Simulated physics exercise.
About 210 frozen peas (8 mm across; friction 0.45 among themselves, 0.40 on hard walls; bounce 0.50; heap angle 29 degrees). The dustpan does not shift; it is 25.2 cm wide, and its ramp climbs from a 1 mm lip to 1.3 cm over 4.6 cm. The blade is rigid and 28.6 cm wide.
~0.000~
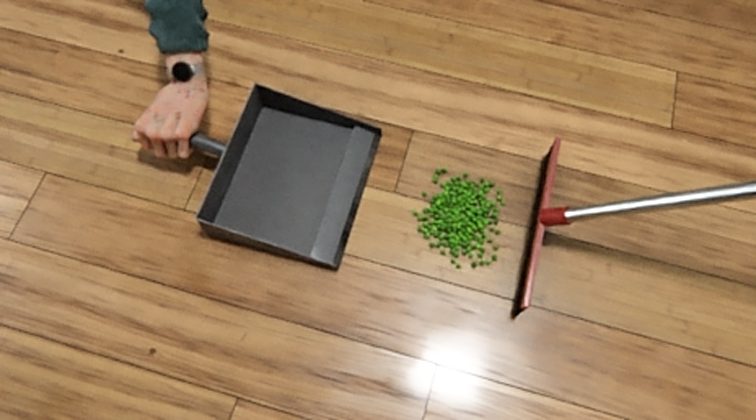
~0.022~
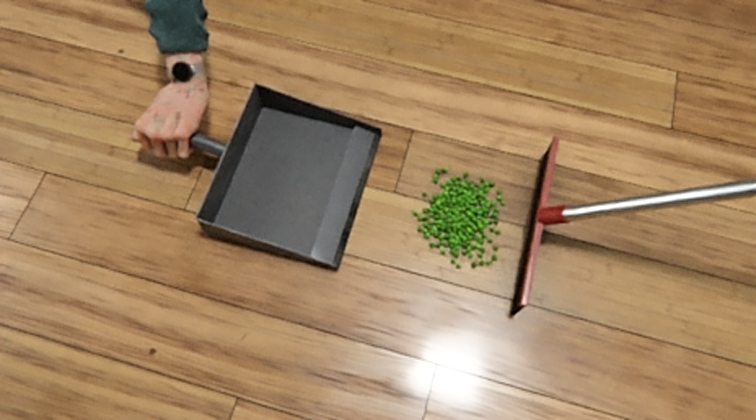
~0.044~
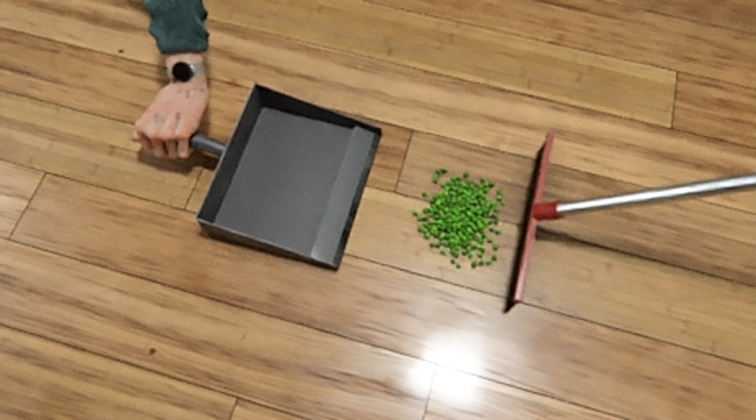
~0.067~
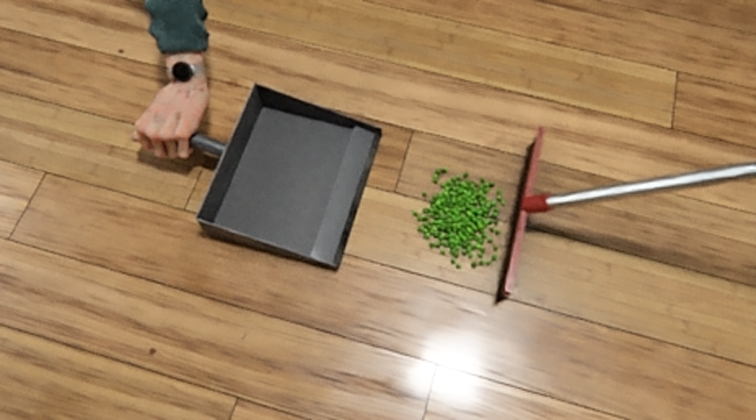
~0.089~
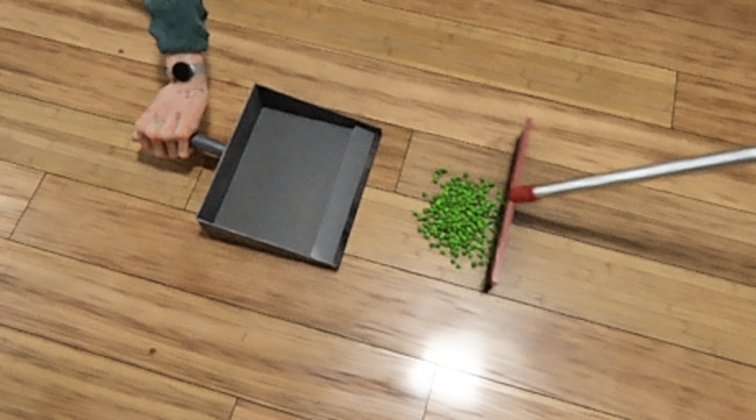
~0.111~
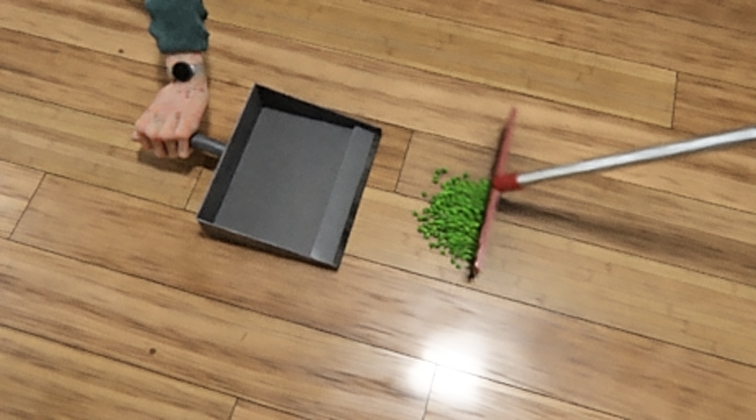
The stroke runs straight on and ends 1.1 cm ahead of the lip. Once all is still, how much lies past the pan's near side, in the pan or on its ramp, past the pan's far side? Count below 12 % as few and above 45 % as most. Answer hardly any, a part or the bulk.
Near side hardly any, pan the bulk, far side a part.
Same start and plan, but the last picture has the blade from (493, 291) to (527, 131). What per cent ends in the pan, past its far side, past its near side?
Pan 60, far 10, near 5.
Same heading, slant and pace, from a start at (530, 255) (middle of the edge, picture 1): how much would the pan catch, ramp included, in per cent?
Some 55 per cent.
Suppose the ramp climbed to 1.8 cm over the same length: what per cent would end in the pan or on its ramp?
It would be near 45 per cent.
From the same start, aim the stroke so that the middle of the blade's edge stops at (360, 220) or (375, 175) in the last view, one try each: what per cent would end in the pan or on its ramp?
Some 70 and 65 per cent.
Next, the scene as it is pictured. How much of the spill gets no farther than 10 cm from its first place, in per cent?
Roughly 0 per cent.
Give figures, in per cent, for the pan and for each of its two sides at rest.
Near side 5, pan 50, far side 20.
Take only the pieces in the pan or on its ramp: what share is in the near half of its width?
Roughly 20 per cent.
After 0.20 s, middle of the blade 9 cm from the lip; 0 % over the lip, far side 10 %, near side 0 %.
After 0.26 s, middle of the blade 3 cm from the lip; 20 % over the lip, far side 15 %, near side 5 %.
Then, at 0.46 s, middle of the blade 1 cm from the lip; 65 % over the lip, far side 20 %, near side 5 %.
In the end, at 1.9 s, near side 5 %, pan 50 %, far side 20 %, in front of the lip or behind the blade 30 %.
